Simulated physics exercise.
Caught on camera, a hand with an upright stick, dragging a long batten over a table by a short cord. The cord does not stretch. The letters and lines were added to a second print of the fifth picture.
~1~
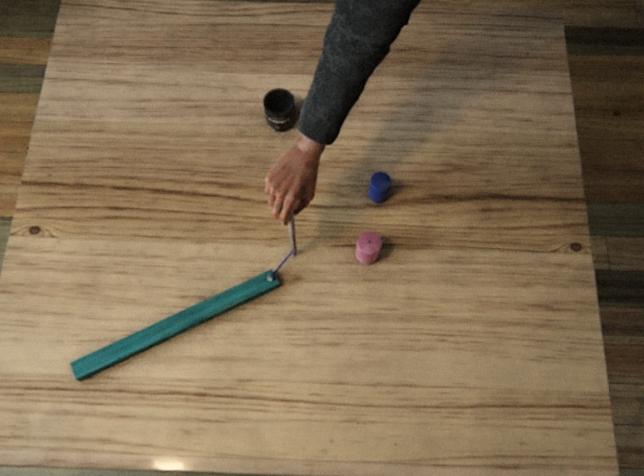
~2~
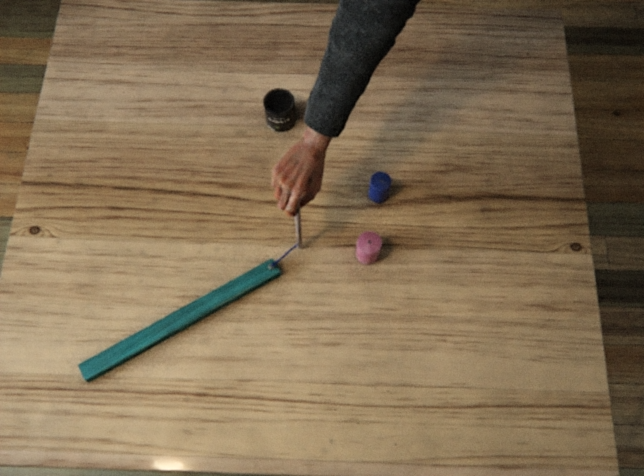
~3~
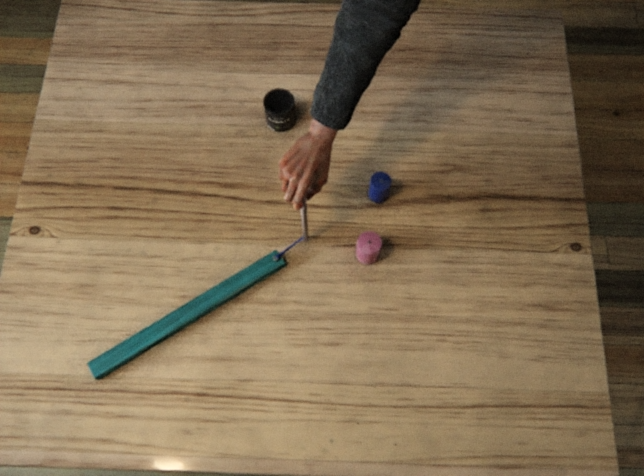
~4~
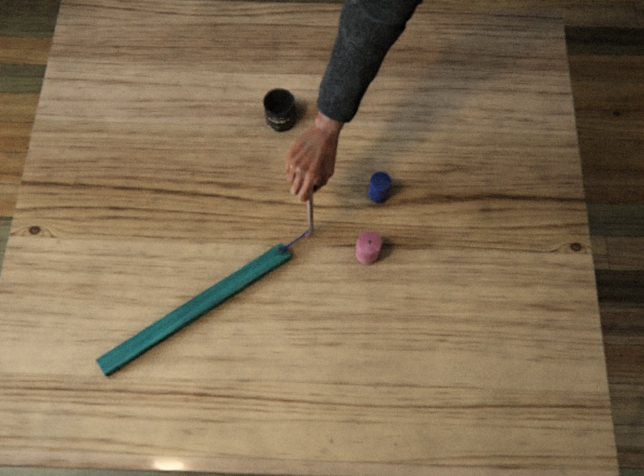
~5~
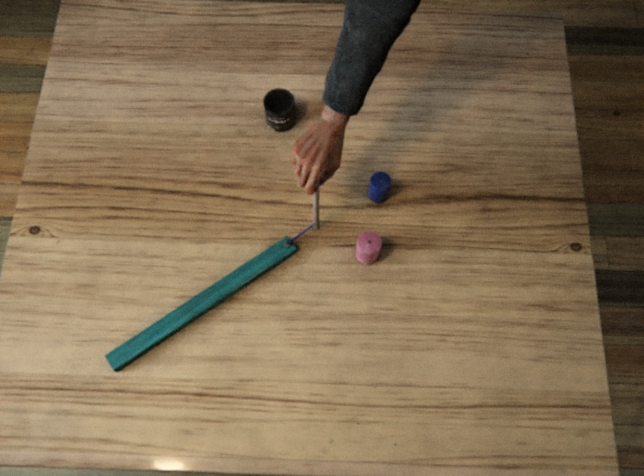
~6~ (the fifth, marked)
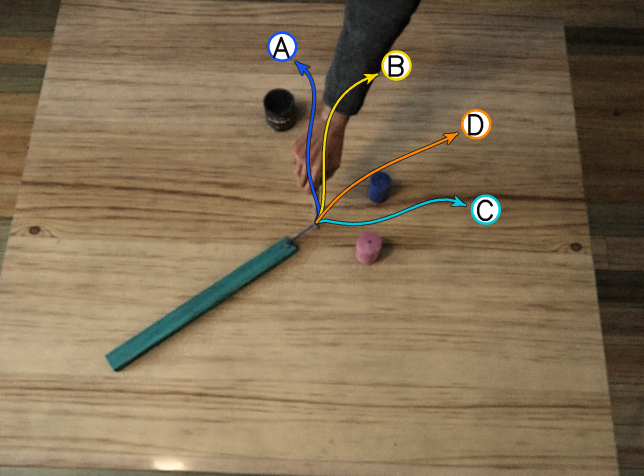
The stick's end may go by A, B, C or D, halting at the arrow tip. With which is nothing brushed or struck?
The stick should follow B.
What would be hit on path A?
It meets the black jar.
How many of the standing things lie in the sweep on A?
It touches one.
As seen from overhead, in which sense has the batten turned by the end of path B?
On that path, anticlockwise.
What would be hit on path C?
It meets the pink candle.
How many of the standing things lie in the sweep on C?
In all, one.
On the marked copy, A from (316, 222) via (309, 137) to (296, 62); B from (316, 222) via (325, 135) to (378, 74); C from (316, 222) via (397, 214) to (465, 205); D from (316, 222) via (381, 168) to (457, 133).
Following B. Soon after the start, foot of the stick (324, 161), middle of the batten (242, 258).
Later, foot of the stick (337, 104), middle of the batten (274, 204).
In the end, foot of the stick (377, 75), middle of the batten (305, 163); nothing has been touched.
As for the rest, A meets the black jar; C meets the pink candle; D meets the blue candle.
